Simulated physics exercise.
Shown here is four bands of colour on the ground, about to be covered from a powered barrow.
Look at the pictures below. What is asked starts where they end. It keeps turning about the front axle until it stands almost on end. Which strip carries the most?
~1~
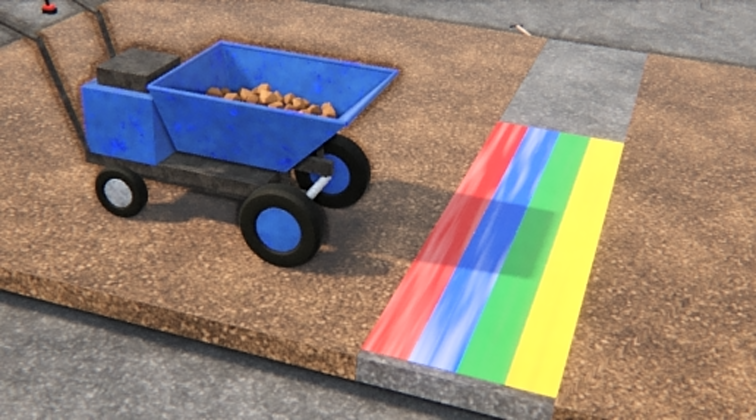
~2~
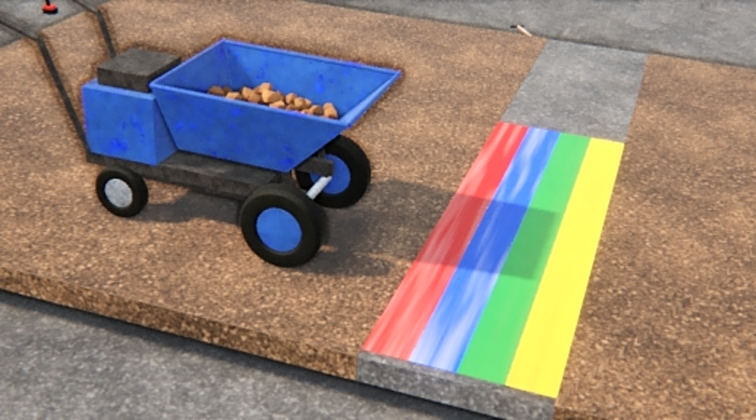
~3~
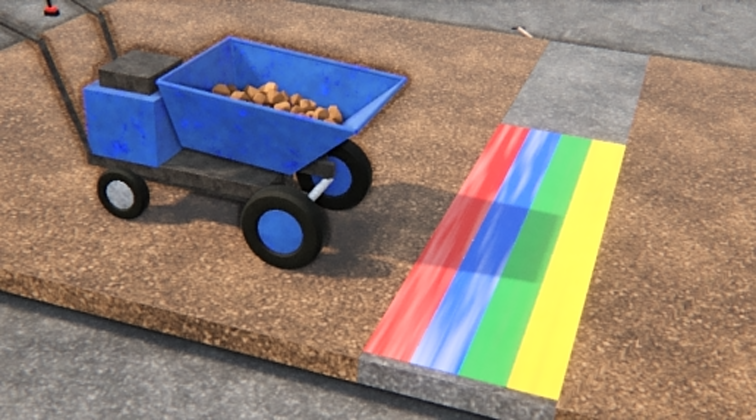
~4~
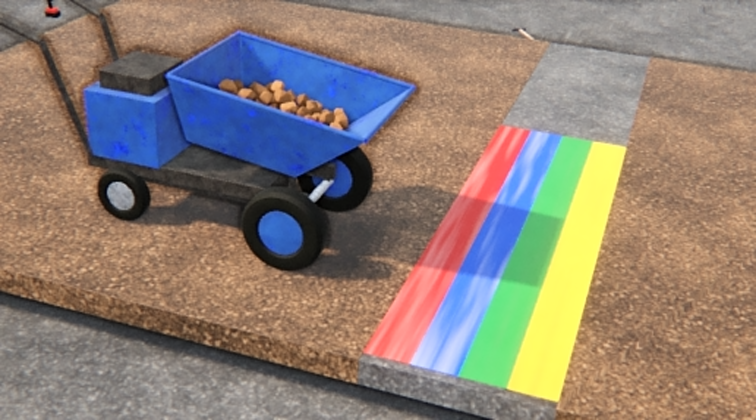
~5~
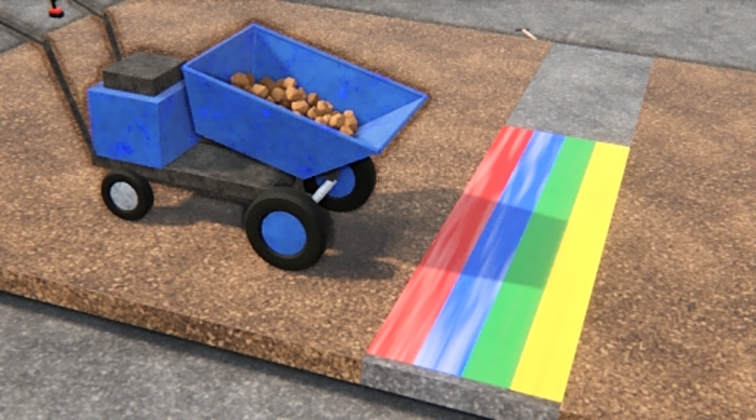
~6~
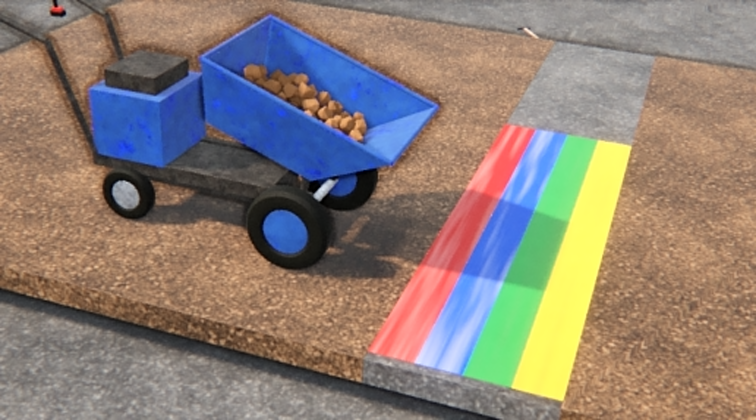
The blue strip.
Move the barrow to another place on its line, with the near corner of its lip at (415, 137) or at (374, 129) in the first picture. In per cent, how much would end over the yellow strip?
Near 30 % and 10 %.
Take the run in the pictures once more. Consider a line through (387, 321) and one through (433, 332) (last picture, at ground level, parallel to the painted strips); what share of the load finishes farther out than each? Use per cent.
80 % and 60 %.
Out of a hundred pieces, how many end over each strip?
Red strip: 15 %, blue strip: 35 %, green strip: 20 %, yellow strip: 10 %.
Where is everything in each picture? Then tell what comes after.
The first frame shows lip of the skip near (346, 124), level; top of the load near (275, 109), clay clods; red strip near (404, 320); blue strip near (449, 331); green strip near (495, 342); yellow strip near (542, 353).
The second frame shows lip of the skip near (348, 125), level; top of the load near (277, 109).
The third frame shows lip of the skip near (356, 132), tipped barely; top of the load near (242, 100).
The fourth frame shows lip of the skip near (365, 141), tipped a little; top of the load near (235, 98).
The fifth frame shows lip of the skip near (378, 151), tipped a little; top of the load near (247, 92).
The sixth frame shows lip of the skip near (391, 163), tipped clearly; top of the load near (260, 86); red strip near (411, 322); blue strip near (456, 333); green strip near (502, 344); yellow strip near (549, 356).
Shortly afterwards, skip tipped steeply; the whole lot in the skip.
Next, skip tipped steeply; the bulk in the skip; a little over the red strip; a little over the blue strip.
Some moments later, skip tipped right over; near a quarter in the skip; near a quarter over the red strip; near a third over the blue strip; near a quarter over the green strip; a little over the yellow strip; only a few off the paint.
In the end, skip tipped right over; near a quarter in the skip; a little over the red strip; near a third over the blue strip; near a quarter over the green strip; a little over the yellow strip; only a few off the paint.
